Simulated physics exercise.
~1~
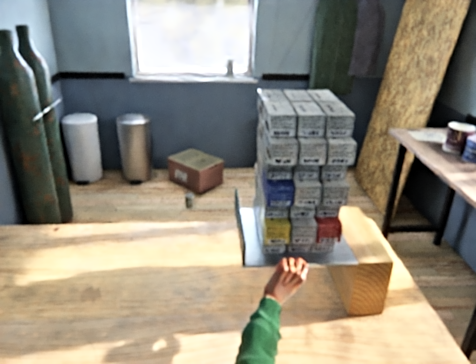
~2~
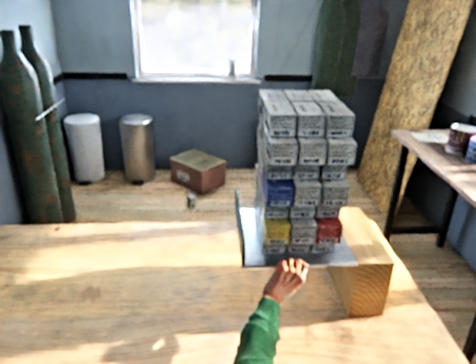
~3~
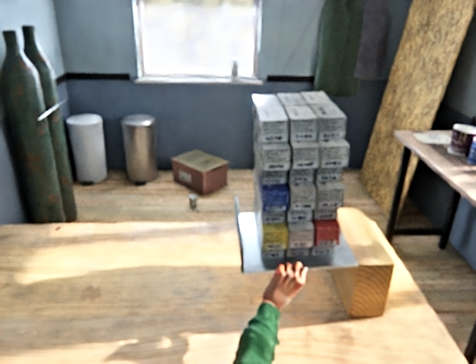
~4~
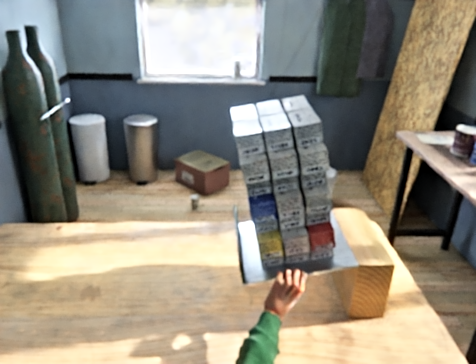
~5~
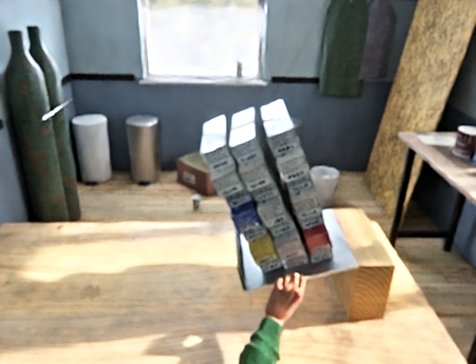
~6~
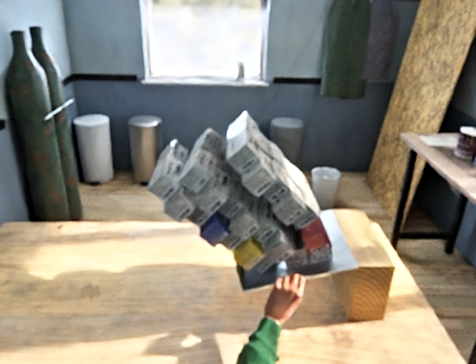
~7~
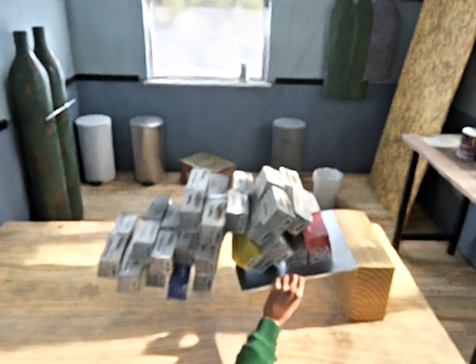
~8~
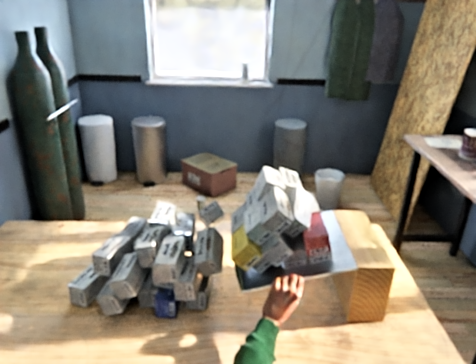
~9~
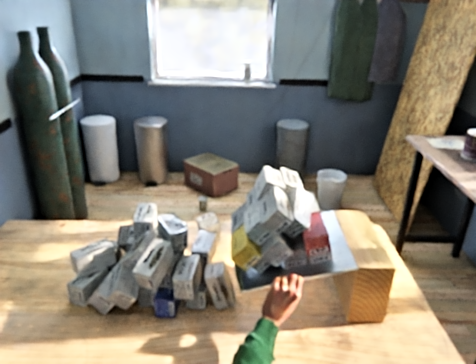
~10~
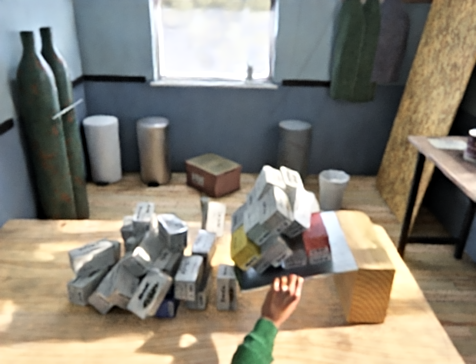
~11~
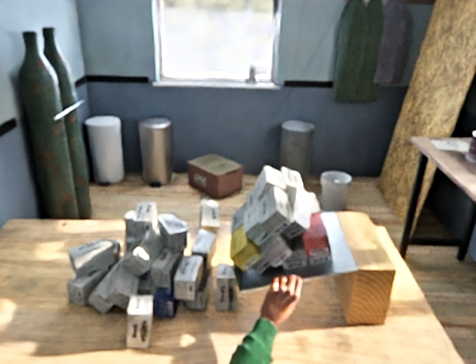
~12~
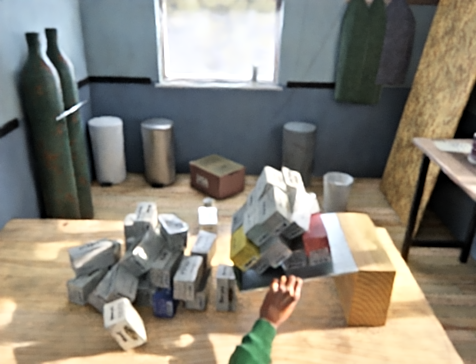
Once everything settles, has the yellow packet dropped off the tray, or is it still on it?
The yellow packet is still on the tray, leaning over in the small cluster that remains there.
